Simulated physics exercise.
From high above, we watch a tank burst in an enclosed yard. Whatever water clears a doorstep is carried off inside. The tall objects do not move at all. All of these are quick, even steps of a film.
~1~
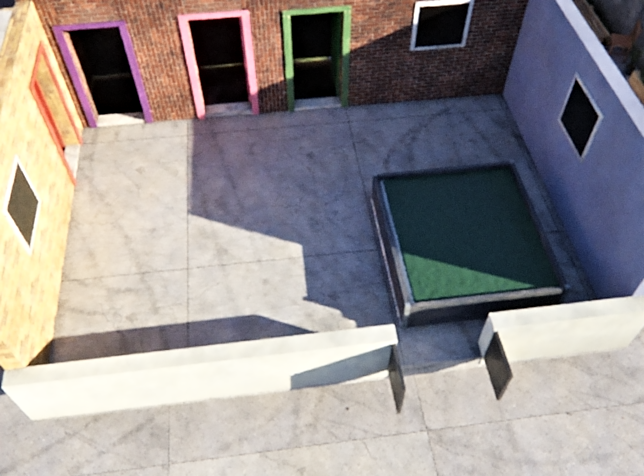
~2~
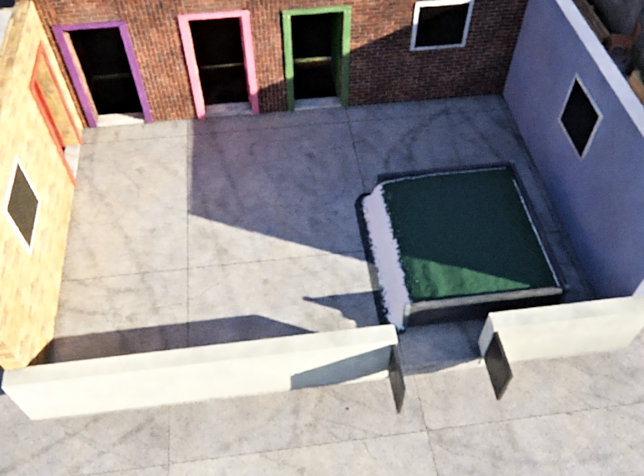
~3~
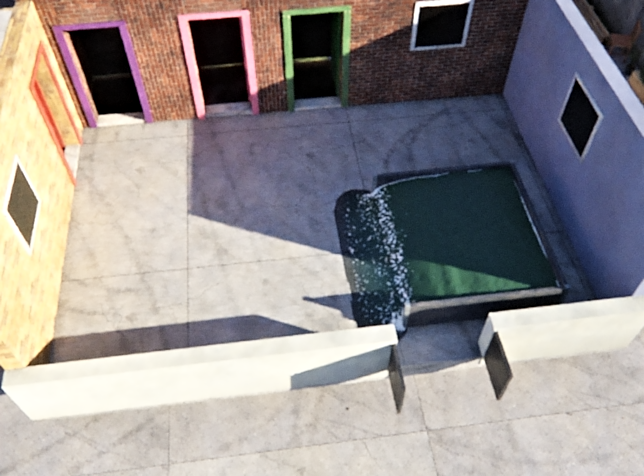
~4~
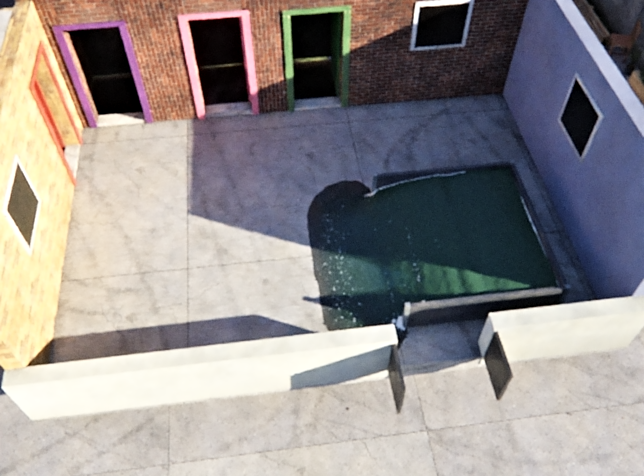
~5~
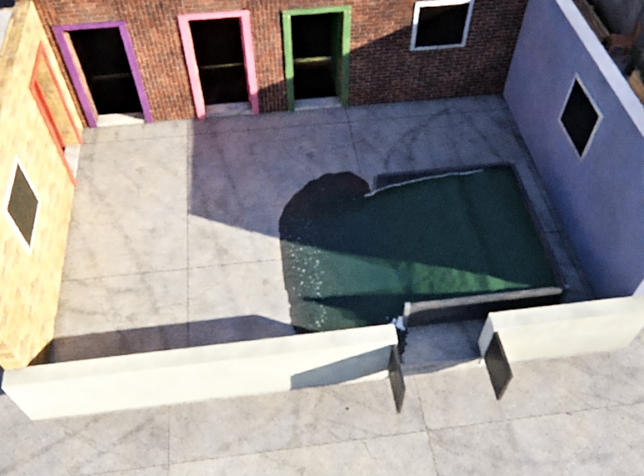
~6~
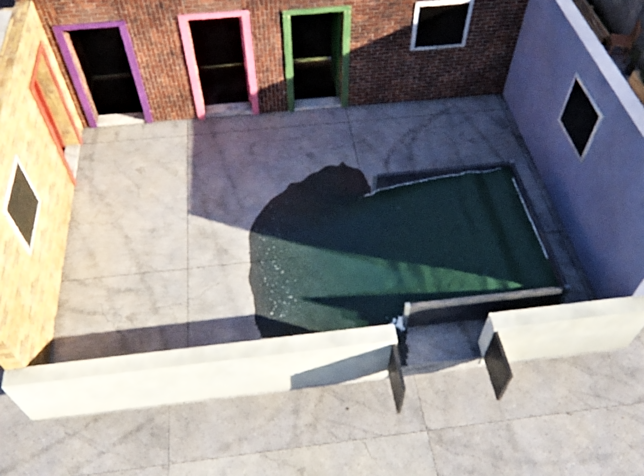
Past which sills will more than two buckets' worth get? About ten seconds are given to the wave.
The purple door will most likely go past the limit, the pink door will most likely keep inside the limit, the green door will most likely keep inside the limit, the red door will most likely go past the limit.
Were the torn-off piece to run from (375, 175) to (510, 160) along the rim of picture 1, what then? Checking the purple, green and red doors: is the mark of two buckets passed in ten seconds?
Result - purple door: Within bounds; green door: Beyond the limit; red door: Beyond the limit.
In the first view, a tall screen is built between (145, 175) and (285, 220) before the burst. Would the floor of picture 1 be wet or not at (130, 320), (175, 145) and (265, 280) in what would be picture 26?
Taking the points in order, they are inundated, inundated and inundated.
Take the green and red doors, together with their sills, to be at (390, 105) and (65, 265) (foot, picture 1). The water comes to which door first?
Result: The one in red.
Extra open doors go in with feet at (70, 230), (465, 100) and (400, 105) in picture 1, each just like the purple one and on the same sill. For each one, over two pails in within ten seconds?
In the listed order: Tops the limit, stays within it, stays within it.
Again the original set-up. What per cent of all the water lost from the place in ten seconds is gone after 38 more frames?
Around 45 %.
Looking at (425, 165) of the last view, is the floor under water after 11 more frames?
Answer: Dry.
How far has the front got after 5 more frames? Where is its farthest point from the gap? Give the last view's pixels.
My guess is roughly (131, 314).
A moment on, water covers 35 % of the floor; the purple door not reached, the pink door not reached, the green door not reached, the red door not reached.
Next, water covers 55 % of the floor; the purple door not reached, the pink door not reached, the green door not reached, the red door not reached.
Then, water covers 65 % of the floor; the purple door wet at the sill, nothing in, the pink door wet at the sill, nothing in, the green door not reached, the red door wet at the sill, nothing in.
Later, water covers 70 % of the floor; the purple door over two buckets in, the pink door wet at the sill, nothing in, the green door wet at the sill, nothing in, the red door over two buckets in.
In the end, water covers 95 % of the floor; the purple door far over two buckets in, the pink door under two buckets in, the green door wet at the sill, nothing in, the red door far over two buckets in.
